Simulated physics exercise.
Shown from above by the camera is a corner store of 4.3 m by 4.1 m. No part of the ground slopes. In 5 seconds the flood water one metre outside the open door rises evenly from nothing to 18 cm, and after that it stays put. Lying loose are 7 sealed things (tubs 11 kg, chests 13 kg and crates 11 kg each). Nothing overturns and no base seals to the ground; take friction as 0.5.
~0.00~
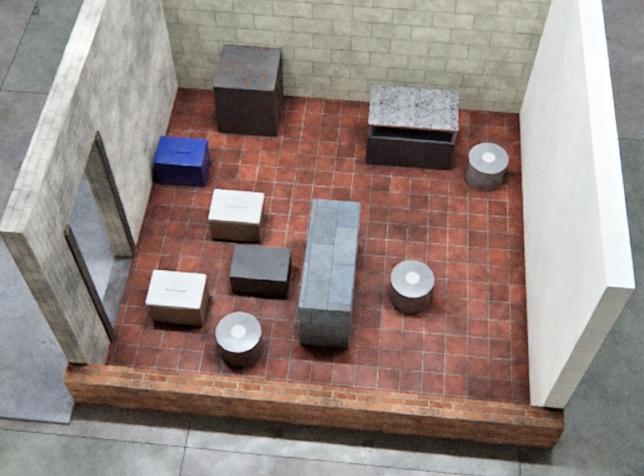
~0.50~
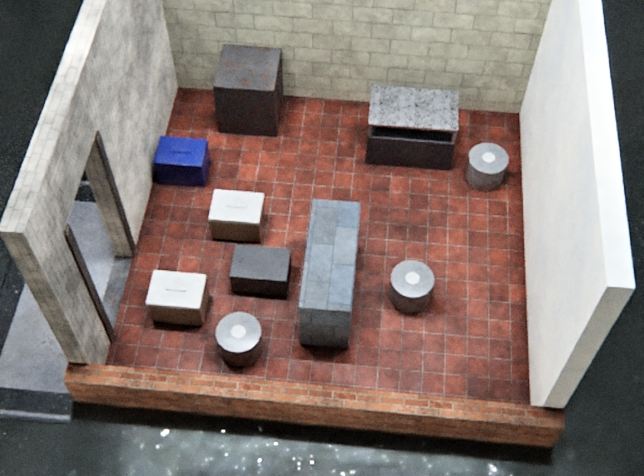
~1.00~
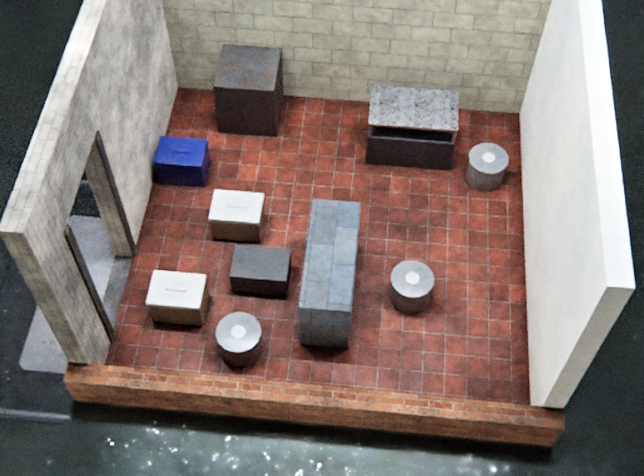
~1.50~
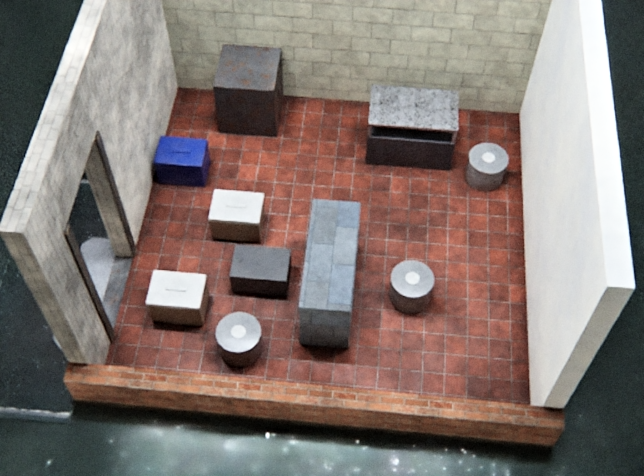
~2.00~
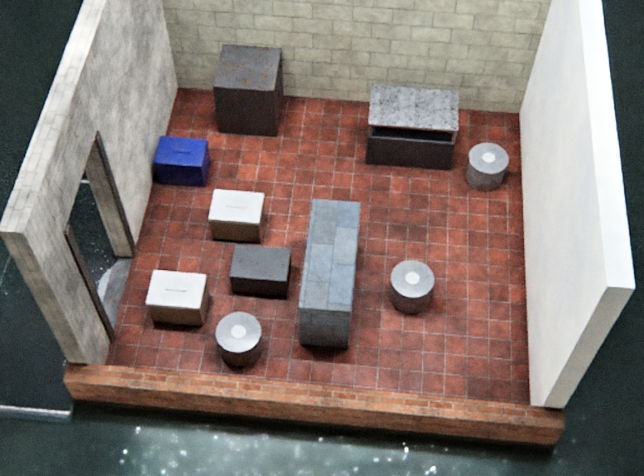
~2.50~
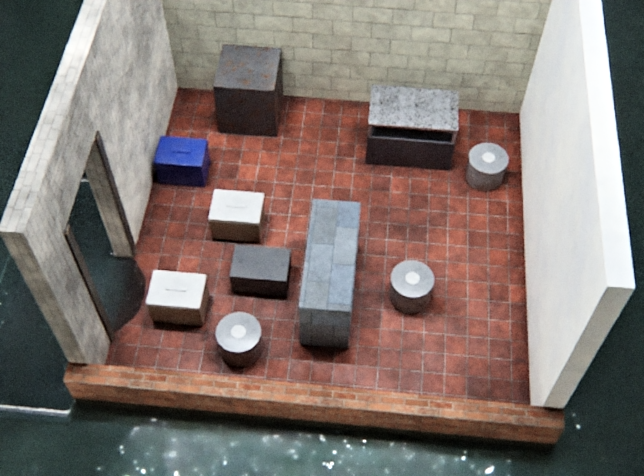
A corner store with a red tiled floor, seen from above, holds a blue chest, pale and dark boxes, and round grey drums. Dark water spreads over the grey ground outside, shrinking the bare patch beyond the left doorway until it is covered, while everything inside stays still.
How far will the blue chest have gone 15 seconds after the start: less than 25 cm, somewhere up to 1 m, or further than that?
Less than 25 cm.
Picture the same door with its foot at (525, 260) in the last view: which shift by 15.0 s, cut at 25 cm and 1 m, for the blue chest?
Outcome: The blue chest moves far off.
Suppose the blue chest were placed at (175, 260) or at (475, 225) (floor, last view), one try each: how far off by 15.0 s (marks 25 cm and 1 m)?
Goes a bit, then goes a bit.
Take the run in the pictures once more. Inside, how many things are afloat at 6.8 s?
At that instant the tally stands at 2.
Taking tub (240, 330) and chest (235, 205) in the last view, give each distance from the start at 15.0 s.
Net displacement, in order: 200 cm; 120 cm.
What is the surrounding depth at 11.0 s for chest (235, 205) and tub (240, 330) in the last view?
Close to 5 and 4 centimetres.
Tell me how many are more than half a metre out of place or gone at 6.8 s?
The number comes to 1.
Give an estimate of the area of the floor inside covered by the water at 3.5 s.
Wet area: Approx. 1.0 m2.
After 3.5 s the blue chest is near (181, 151), 0.0 m from its start, aground; 0 afloat.
After 6.8 s the blue chest is near (181, 151), 0.0 m from its start, aground; 2 afloat.
After 11.0 s the blue chest is near (181, 151), 0.0 m from its start, aground; 0 afloat.
After 15.0 s the blue chest is near (178, 152), 0.0 m from its start, aground; 3 afloat.
